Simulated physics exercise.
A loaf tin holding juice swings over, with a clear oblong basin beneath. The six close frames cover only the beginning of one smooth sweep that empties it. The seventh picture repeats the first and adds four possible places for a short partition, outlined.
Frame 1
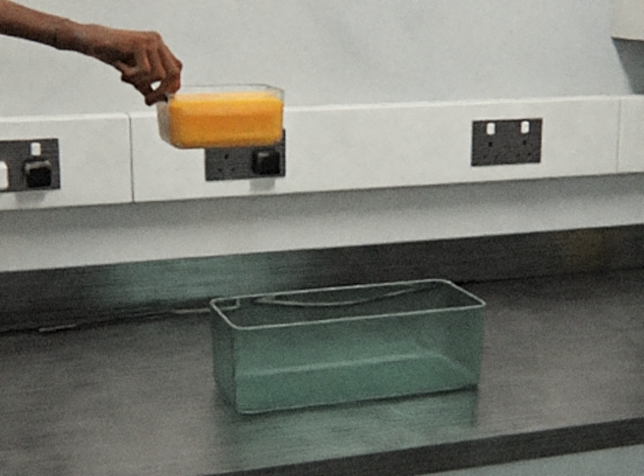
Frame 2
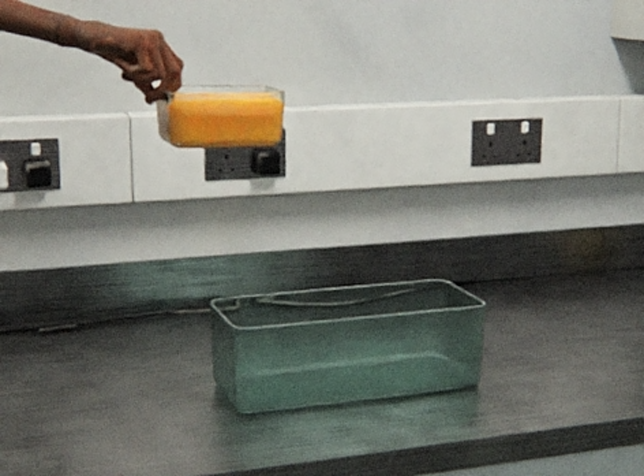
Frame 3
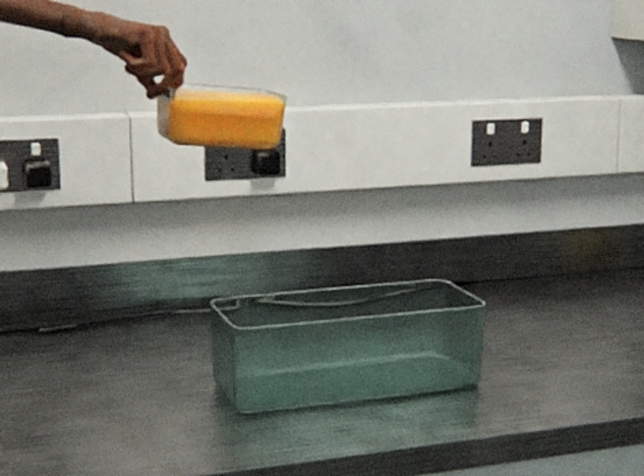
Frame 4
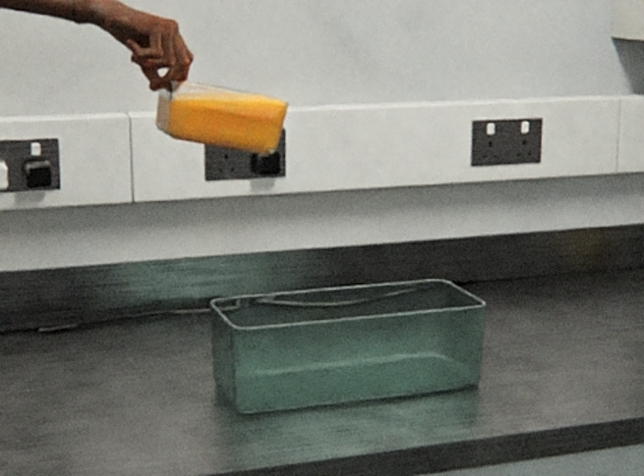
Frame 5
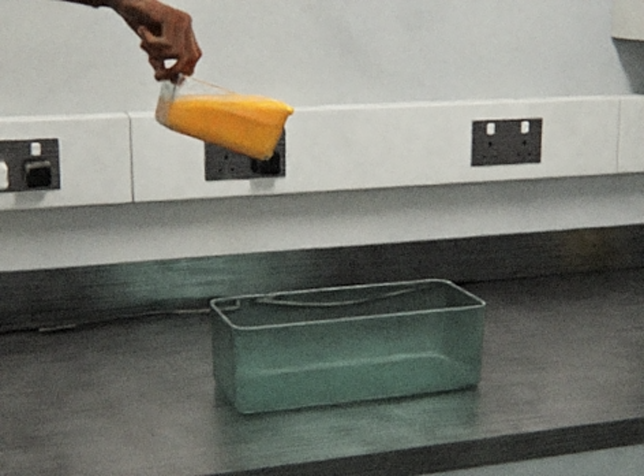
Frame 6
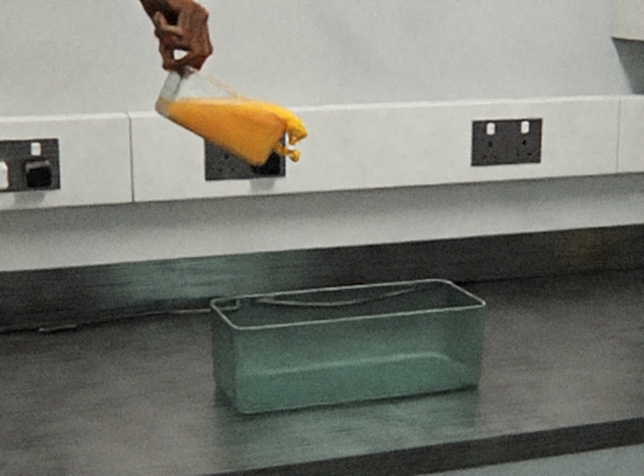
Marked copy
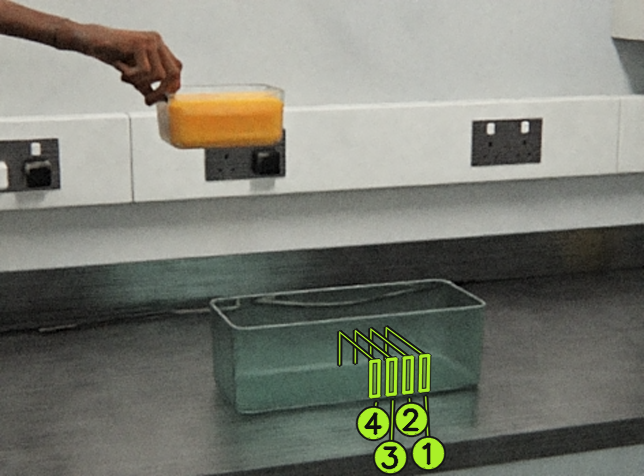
At the start, a hand holds a small clear container of orange juice level above an empty, clear oblong basin on a dark counter. The hand gradually tilts the container down to the right, and the juice slants toward the lower end. Juice then slips over the lip in a short, lumpy strand.
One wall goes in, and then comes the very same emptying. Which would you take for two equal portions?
Position 4.
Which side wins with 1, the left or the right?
The left one.
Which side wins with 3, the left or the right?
The left side.
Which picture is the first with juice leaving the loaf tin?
In picture 5.
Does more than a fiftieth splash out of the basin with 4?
Yes, it does.
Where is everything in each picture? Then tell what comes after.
In the first picture, upright, lip at (274, 87); basin from (234, 413) to (479, 384); nothing has left yet.
In the second picture, upright, lip at (274, 89); nothing has left yet.
In the third picture, tipped about 5°, lip at (276, 92); nothing has left yet.
In the fourth picture, tipped about 12°, lip at (278, 99); nothing has left yet.
In the fifth picture, tipped about 20°, lip at (279, 108); juice is over the lip, down to (283, 111).
In the sixth picture, tipped about 30°, lip at (279, 119); juice is over the lip, down to (288, 157).
On the marked copy, 1 at (425, 396); 2 at (409, 398); 3 at (392, 400); 4 at (376, 402).
For position 1, about 86 % ends left of the wall and 5 % right of it; 9 % is lost outside.
For position 2, about 87 % ends left of the wall and 5 % right of it; 9 % is lost outside.
For position 3, about 83 % ends left of the wall and 8 % right of it; 10 % is lost outside.
For position 4, about 49 % ends left of the wall and 42 % right of it; 10 % is lost outside.
